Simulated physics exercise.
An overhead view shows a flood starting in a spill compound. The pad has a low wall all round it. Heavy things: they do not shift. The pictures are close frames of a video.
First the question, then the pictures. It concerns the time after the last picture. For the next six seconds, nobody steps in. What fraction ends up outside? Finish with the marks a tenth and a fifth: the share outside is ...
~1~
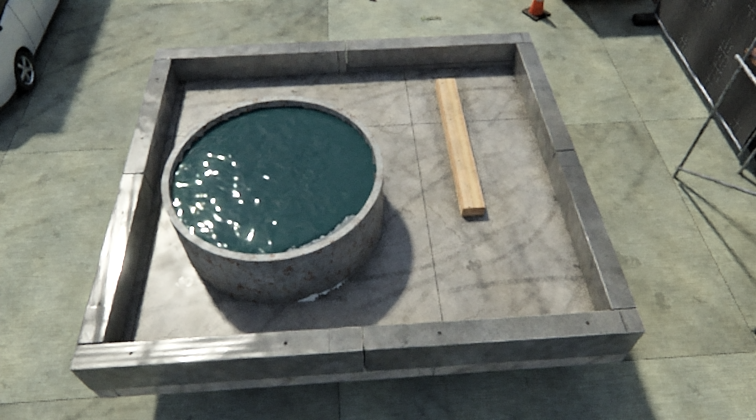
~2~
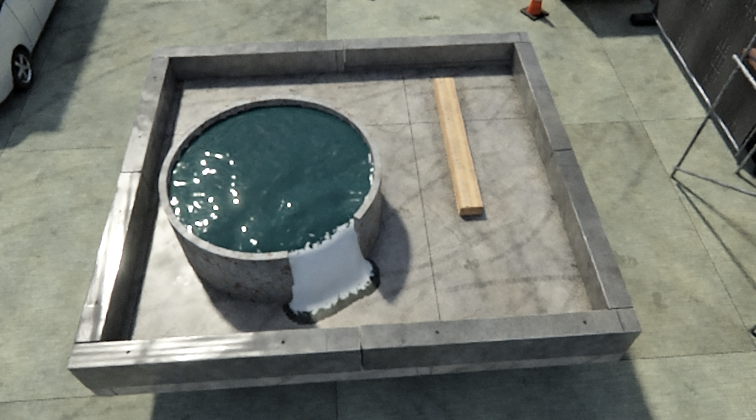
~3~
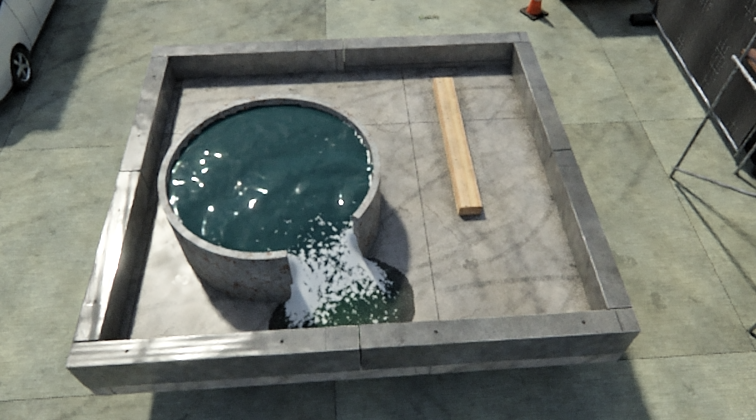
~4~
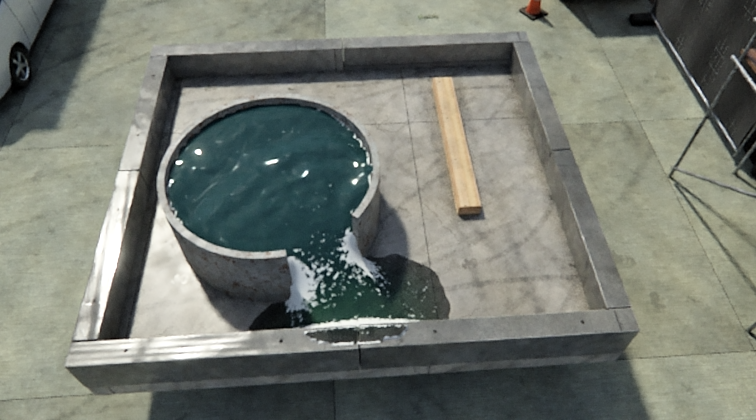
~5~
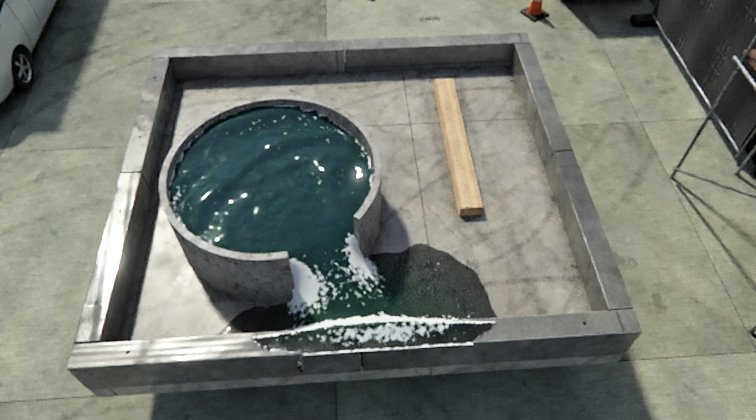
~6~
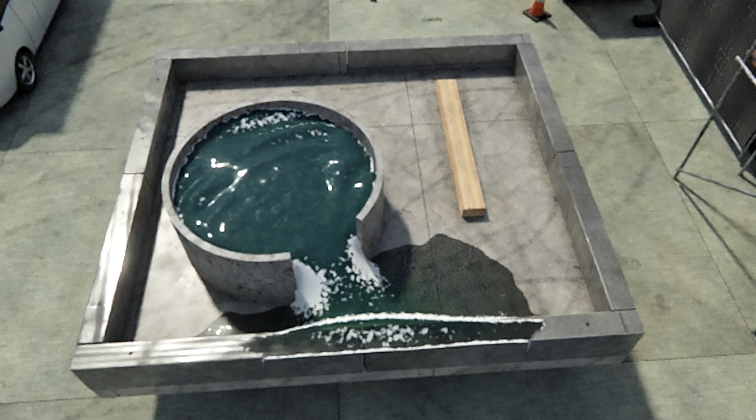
The share outside is not even a tenth.
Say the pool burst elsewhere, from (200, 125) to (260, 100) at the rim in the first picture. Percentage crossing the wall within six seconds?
About 4 %.
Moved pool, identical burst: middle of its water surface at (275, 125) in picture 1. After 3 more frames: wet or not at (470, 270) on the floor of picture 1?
Looking at that point, I'd say it ends up soaked.
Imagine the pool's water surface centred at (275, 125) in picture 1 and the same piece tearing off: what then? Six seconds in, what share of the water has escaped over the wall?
Roughly 0 %.
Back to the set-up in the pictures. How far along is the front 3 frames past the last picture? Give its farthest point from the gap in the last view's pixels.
Near (591, 328).
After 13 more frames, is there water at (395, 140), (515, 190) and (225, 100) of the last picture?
First spot spared, second spot swamped, third spot spared.
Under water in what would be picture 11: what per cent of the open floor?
About 30 per cent.
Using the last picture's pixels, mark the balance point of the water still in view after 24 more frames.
Close to pixel (354, 207).
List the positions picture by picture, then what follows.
In the first frame, the pool at (275, 174) is whole and still.
In the second frame, the front is at (292, 306), out from the gap at (328, 268).
In the third frame, water pours out at (328, 270) and has run to (401, 321).
In the fourth frame, the front is at a hidden place, out from the gap at (327, 269).
In the fifth frame, water pours out at (328, 270) and has run to a hidden place.
In the sixth frame, the front is at a hidden place, out from the gap at (331, 271).
A moment on, water covers 25 % of the floor; the low wall has let 1 % over.
Next, water covers 30 % of the floor; the low wall has let 1 % over.
Then, water covers 45 % of the floor; the low wall has let 3 % over.
Later, water covers 70 % of the floor; the low wall has let 3 % over.
In the end, water covers 80 % of the floor; the low wall has let 3 % over.
